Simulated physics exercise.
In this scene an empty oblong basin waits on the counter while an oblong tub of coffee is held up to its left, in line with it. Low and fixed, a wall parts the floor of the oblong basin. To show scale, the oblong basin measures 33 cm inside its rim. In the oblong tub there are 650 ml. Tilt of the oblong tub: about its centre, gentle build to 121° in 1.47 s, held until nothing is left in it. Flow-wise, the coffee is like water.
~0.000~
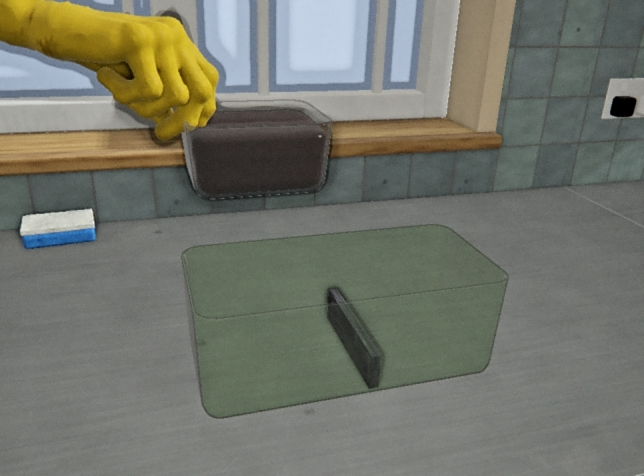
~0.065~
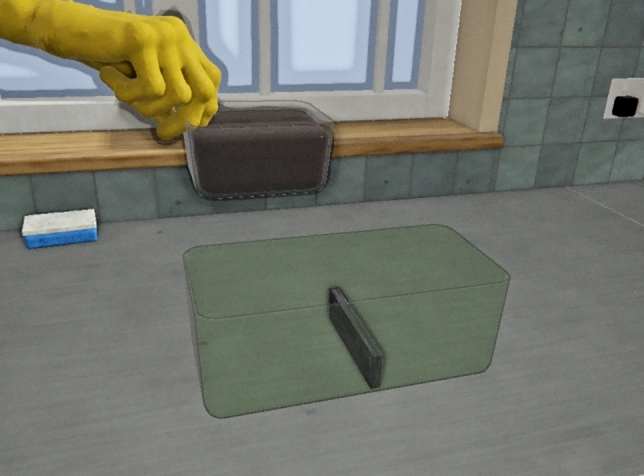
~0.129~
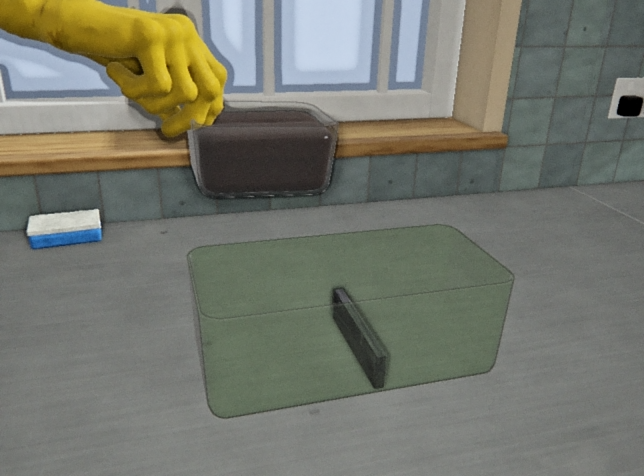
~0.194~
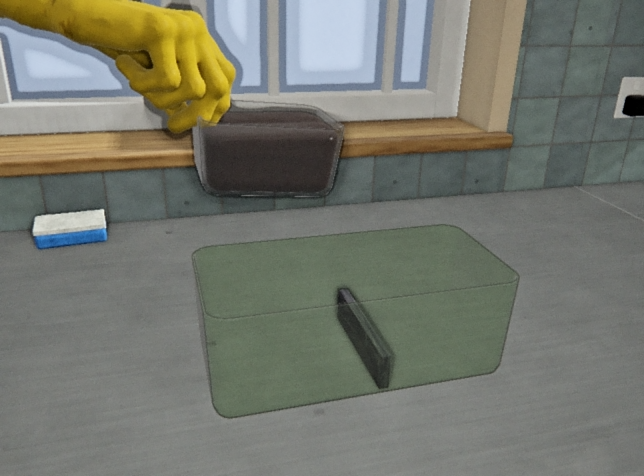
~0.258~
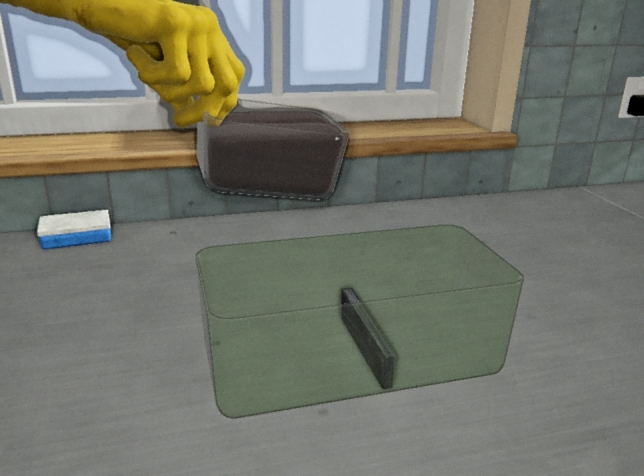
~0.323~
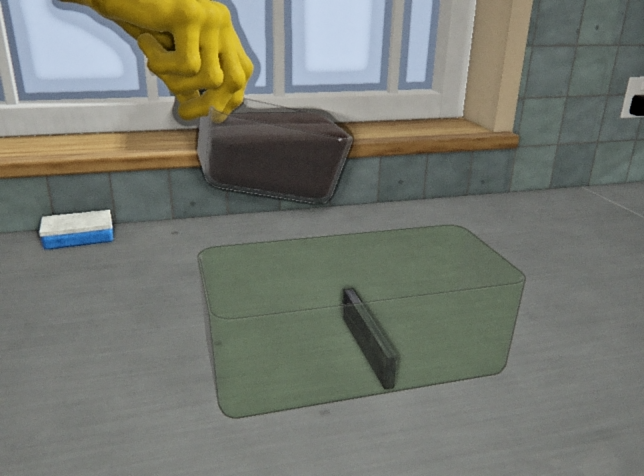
On a grey kitchen counter before a window with a wooden sill and green wall tiles, the view looks slightly down from the front. A yellow hand at upper left holds a clear oblong tub of dark brown liquid above a greenish see-through basin with a dark upright divider, a blue-and-white sponge lying left. The tub gradually tilts clockwise, its right side lowering, while the view drifts slightly left.
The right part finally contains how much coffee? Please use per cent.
About 72 in every hundred parts.
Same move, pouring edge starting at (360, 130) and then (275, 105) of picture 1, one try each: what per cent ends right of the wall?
I'd expect close to 85 per cent and then close to 30 per cent.
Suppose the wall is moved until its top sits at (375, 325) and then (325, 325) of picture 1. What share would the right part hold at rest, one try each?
Result: 55 per cent, then 85 per cent.
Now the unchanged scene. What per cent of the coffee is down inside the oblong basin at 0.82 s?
About 36 per cent.
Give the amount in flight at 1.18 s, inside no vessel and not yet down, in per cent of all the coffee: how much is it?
I'd say some 5 per cent is in the air.
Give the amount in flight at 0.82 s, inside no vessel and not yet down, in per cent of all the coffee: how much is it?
Some 34 % is the figure.
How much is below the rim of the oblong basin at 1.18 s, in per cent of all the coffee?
Looks like about 92 % of the whole amount.
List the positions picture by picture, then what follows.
In the first picture, it leans 0°; its right rim is at (318, 113); the coffee meets the walls at (185, 126) and (314, 121); the oblong basin's rim runs from (188, 282) to (476, 251); the wall's top is at (352, 321).
In the second picture, it leans 1°; its right rim is at (320, 114); the coffee meets the walls at (188, 126) and (316, 121).
In the third picture, it leans 2°; its right rim is at (325, 116); the coffee meets the walls at (192, 125) and (320, 122).
In the fourth picture, it leans 5°; its right rim is at (330, 119); the coffee meets the walls at (198, 125) and (326, 122).
In the fifth picture, it leans 9°; its right rim is at (335, 124); the coffee meets the walls at (203, 126) and (331, 123).
In the sixth picture, it leans 14°; its right rim is at (338, 130); the coffee meets the walls at (206, 127) and (336, 123).
By 0.82 s the tilt is 71° and 31 per cent is still to pour, 2 is left of the wall and 33 right of it.
By 1.18 s the tilt is 110° and 2 per cent is still to pour, 21 is left of the wall and 72 right of it.
By 1.56 s the tilt is 121° and 0 per cent is still to pour, 27 is left of the wall and 72 right of it.
By 1.97 s the tilt is 121° and 0 per cent is still to pour, 27 is left of the wall and 72 right of it.
At rest 27 per cent lies left of the wall, 72 right of it and 1 outside.
